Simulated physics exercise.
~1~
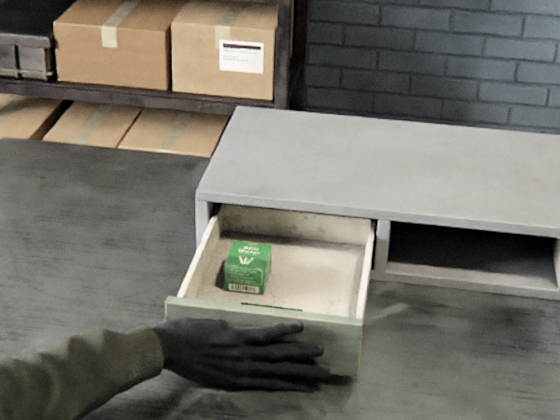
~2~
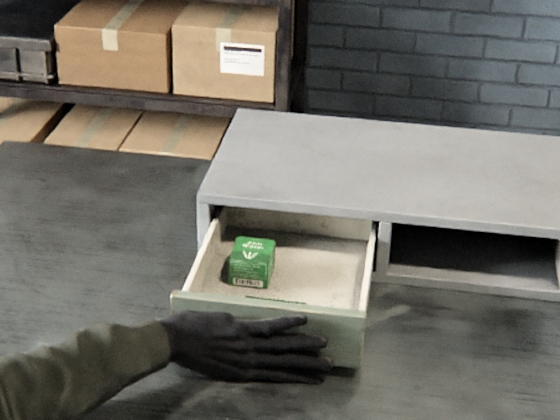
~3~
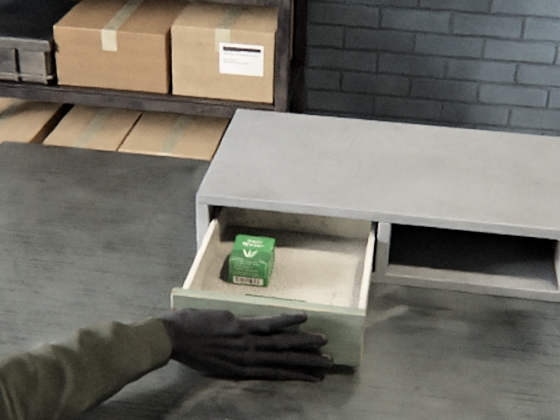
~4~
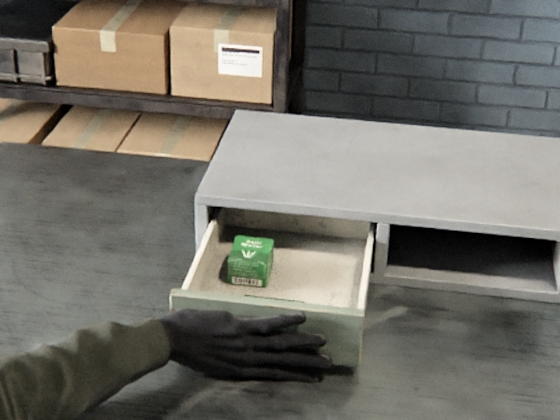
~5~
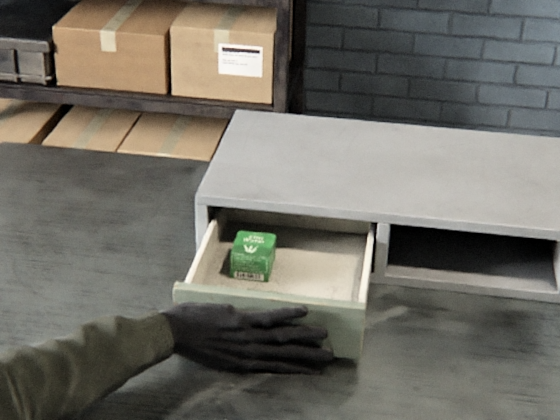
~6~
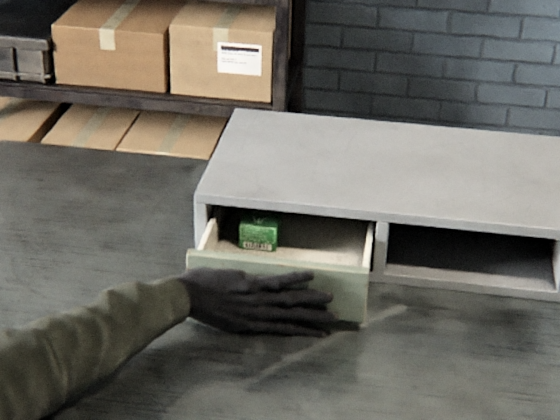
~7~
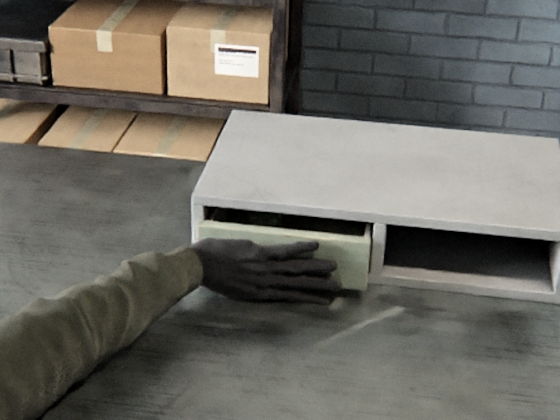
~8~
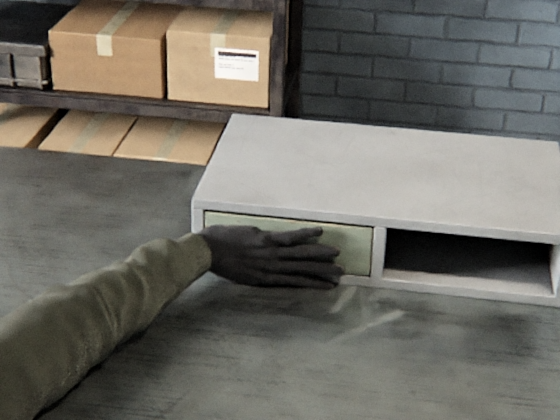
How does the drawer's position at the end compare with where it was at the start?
At the start the drawer sticks out of the left side of the cabinet with the green carton showing inside. By the end it has been pushed all the way in and sits flush with the cabinet front.
